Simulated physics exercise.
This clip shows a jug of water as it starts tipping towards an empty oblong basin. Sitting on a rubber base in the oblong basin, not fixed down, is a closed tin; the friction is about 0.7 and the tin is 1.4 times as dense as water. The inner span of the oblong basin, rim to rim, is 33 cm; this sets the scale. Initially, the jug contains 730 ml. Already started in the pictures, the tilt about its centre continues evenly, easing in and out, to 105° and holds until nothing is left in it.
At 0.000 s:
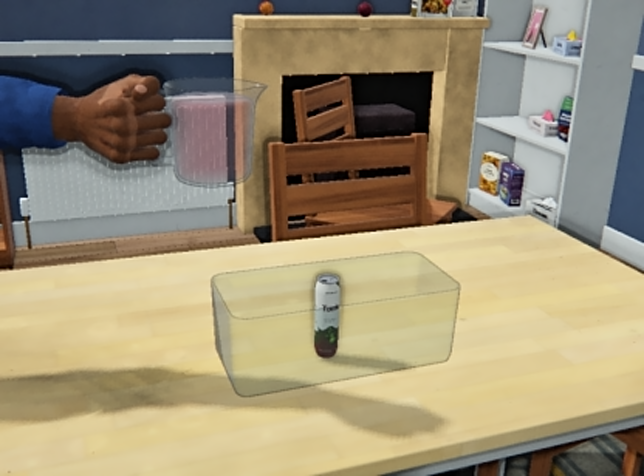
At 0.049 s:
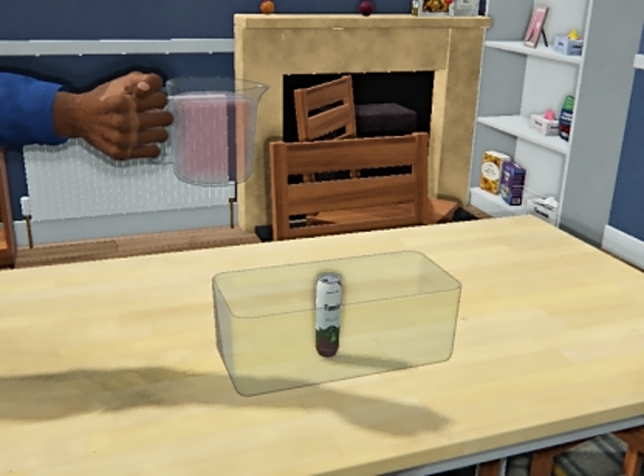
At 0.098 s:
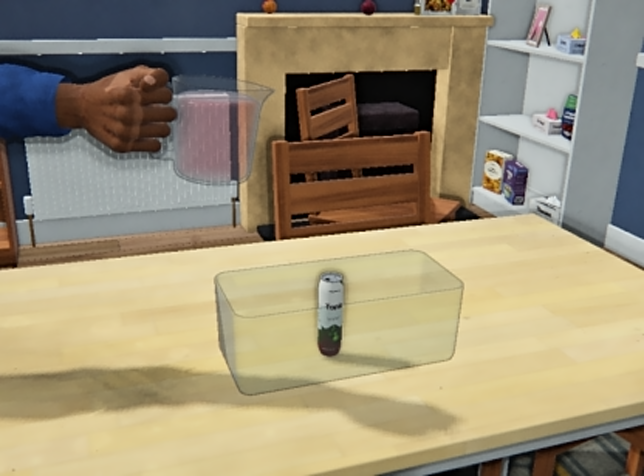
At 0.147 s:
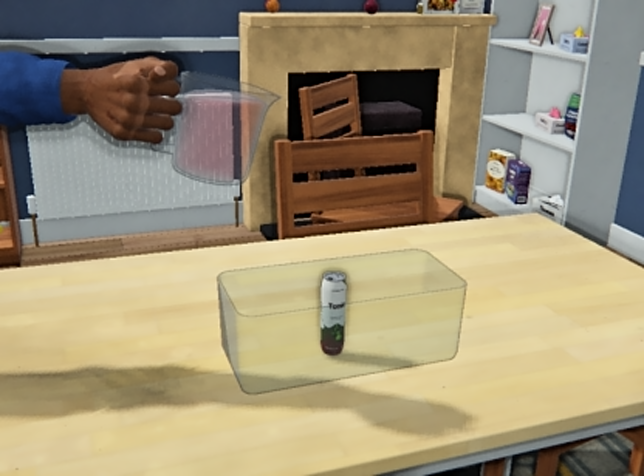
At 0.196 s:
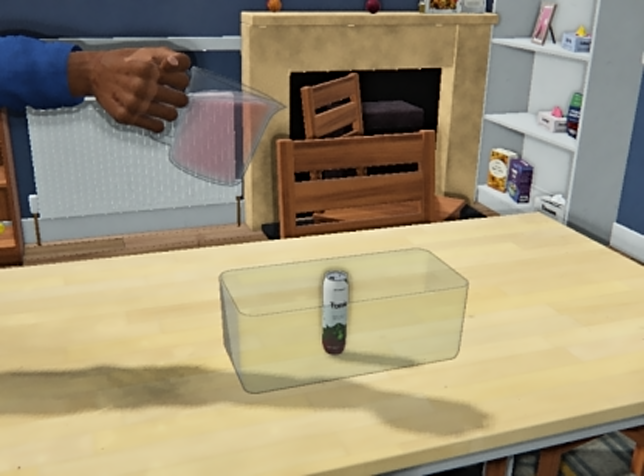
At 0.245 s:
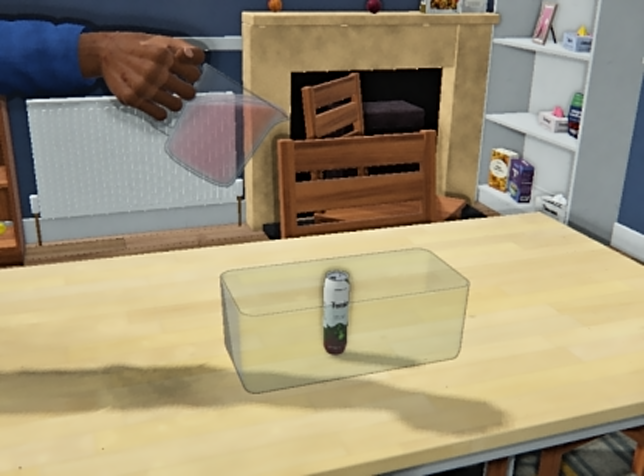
A dark-skinned hand in a blue sleeve, reaching in from the upper left, steadily tilts a transparent jug of pinkish liquid clockwise while drifting slightly right, its shadow shifting slightly across the table. Below, a clear oblong basin on the pale wooden table holds an upright white, green and dark-red can, which stays still. The slightly raised view of this blue-walled room, with its radiator, wooden chair, stone fireplace and white shelves, barely shifts.
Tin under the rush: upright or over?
It will tip.
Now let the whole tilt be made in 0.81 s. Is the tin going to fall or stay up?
The tin tumbles.
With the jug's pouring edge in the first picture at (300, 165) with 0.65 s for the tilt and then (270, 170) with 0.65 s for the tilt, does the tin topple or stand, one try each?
The tin overturns the first time and stays vertical the second time.
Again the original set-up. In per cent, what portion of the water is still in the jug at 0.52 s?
I'd put it near 54 percent.
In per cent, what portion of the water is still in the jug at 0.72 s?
I'd say some 12 per cent remains.
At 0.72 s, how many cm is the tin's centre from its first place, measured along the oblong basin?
Some 0 cm.
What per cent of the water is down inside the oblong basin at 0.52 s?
6 %, roughly.
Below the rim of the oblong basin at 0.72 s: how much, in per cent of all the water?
About 62 %.
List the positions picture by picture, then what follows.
The first picture shows tilt 0°; pouring edge (267, 84); surface from (168, 100) to (252, 97); the oblong basin's rim runs from (221, 298) to (439, 270); the tin's top is at (328, 282).
The second picture shows tilt 1°; pouring edge (270, 85); surface from (170, 99) to (253, 97).
The third picture shows tilt 6°; pouring edge (275, 89); surface from (175, 97) to (258, 98).
The fourth picture shows tilt 13°; pouring edge (282, 96); surface from (181, 97) to (265, 99).
The fifth picture shows tilt 22°; pouring edge (287, 105); surface from (185, 103) to (276, 102).
The sixth picture shows tilt 33°; pouring edge (290, 118); surface from (181, 114) to (286, 110); 1 per cent is over the edge.
By 0.52 s the tilt is 94° and 54 per cent is still to pour; the tin stands where it began.
By 0.72 s the tilt is 105° and 12 per cent is still to pour; the tin stands where it began.
By 0.92 s the tilt is 105° and 1 per cent is still to pour; the tin leans 14°.
By 1.15 s the tilt is 105° and 0 per cent is still to pour; the tin lies on its side.
At rest the tin lies on its side.
